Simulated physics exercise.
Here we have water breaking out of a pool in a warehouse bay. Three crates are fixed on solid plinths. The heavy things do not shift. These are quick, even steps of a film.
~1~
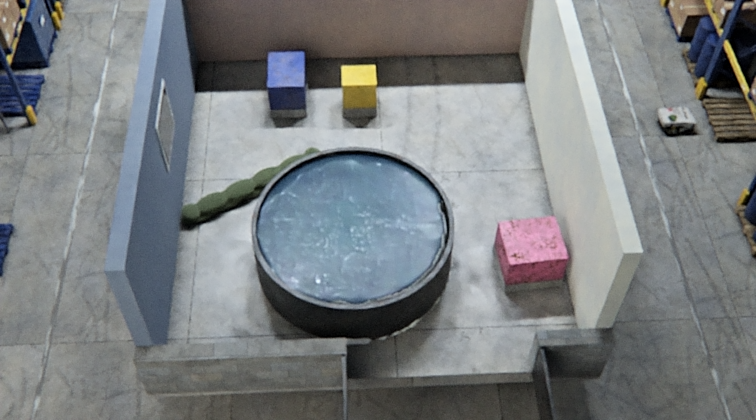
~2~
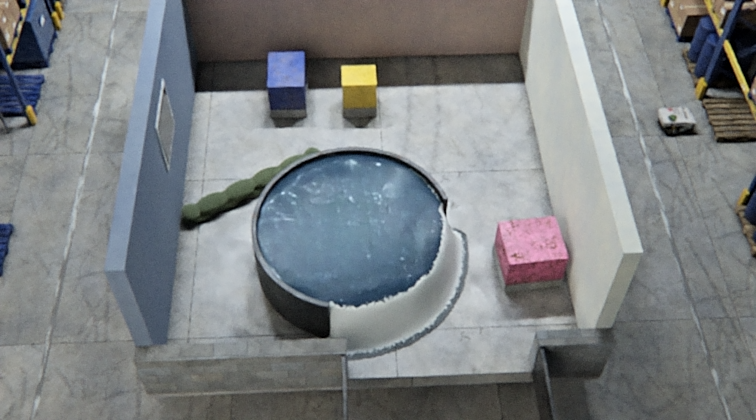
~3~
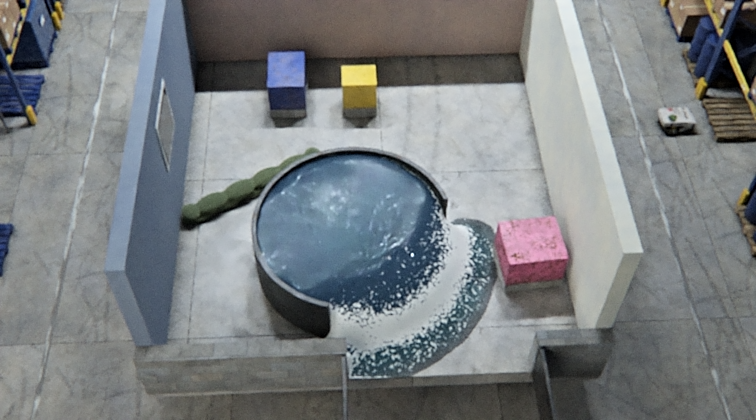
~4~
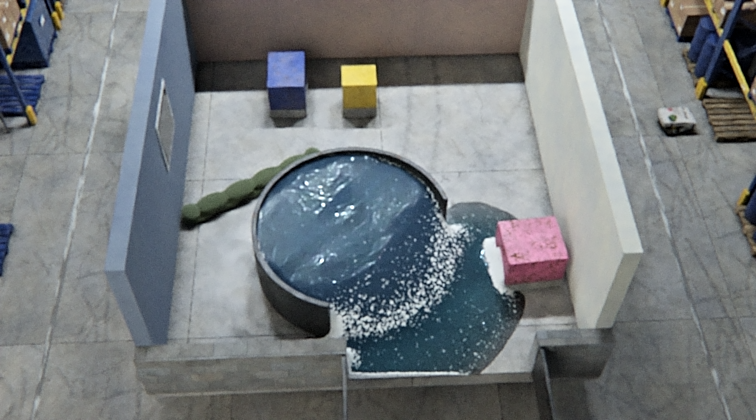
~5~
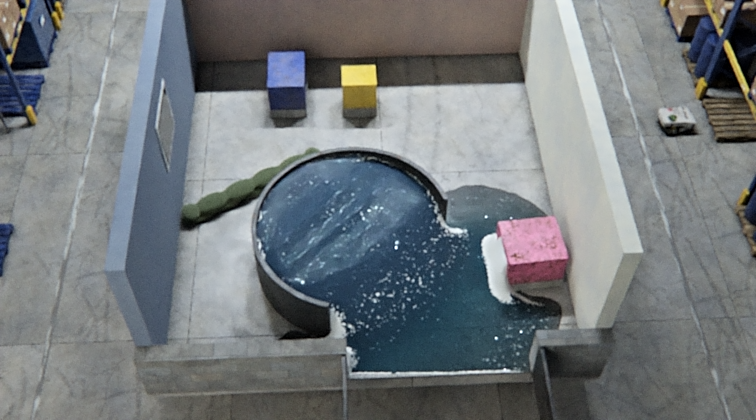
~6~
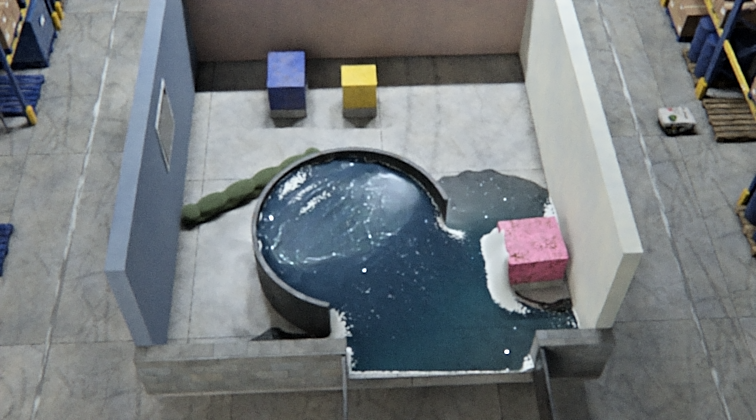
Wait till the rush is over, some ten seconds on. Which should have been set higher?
The yellow crate escapes dry; the blue crate escapes dry; the pink crate is wetted.
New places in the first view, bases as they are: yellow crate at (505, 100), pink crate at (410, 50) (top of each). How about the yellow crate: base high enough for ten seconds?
Then: The yellow one takes water.
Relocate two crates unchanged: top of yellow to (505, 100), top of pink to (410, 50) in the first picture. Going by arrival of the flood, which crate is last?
That is the blue one.
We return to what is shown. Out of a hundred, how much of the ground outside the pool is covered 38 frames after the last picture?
Roughly 80 per cent.
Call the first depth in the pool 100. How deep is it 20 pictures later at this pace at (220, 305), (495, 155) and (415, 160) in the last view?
Roughly 4, 6 and 2 per cent, in turn.
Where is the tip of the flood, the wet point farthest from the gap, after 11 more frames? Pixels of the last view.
At about (517, 56).
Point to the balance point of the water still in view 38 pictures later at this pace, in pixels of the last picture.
I would point to (399, 200).
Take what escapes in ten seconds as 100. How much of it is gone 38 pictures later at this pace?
Close to 90 %.
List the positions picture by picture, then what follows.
In the first picture, the pool at (353, 225) is whole and still.
In the second picture, water pours out at (425, 299) and has run to a hidden place.
In the third picture, water pours out at (425, 302) and has run to (482, 227).
In the fourth picture, water pours out at (424, 304) and has run to a hidden place.
In the fifth picture, water pours out at (424, 304) and has run to a hidden place.
In the sixth picture, water pours out at (424, 305) and has run to a hidden place.
A moment on, water covers 30 % of the floor; the yellow crate not reached, the blue crate not reached, the pink crate water round its plinth.
Next, water covers 45 % of the floor; the yellow crate not reached, the blue crate not reached, the pink crate water round its plinth.
Then, water covers 60 % of the floor; the yellow crate not reached, the blue crate not reached, the pink crate water round its plinth.
Later, water covers 80 % of the floor; the yellow crate water round its plinth, the blue crate water round its plinth, the pink crate water round its plinth.
In the end, water covers 95 % of the floor; the yellow crate stayed above the water, the blue crate stayed above the water, the pink crate was topped.
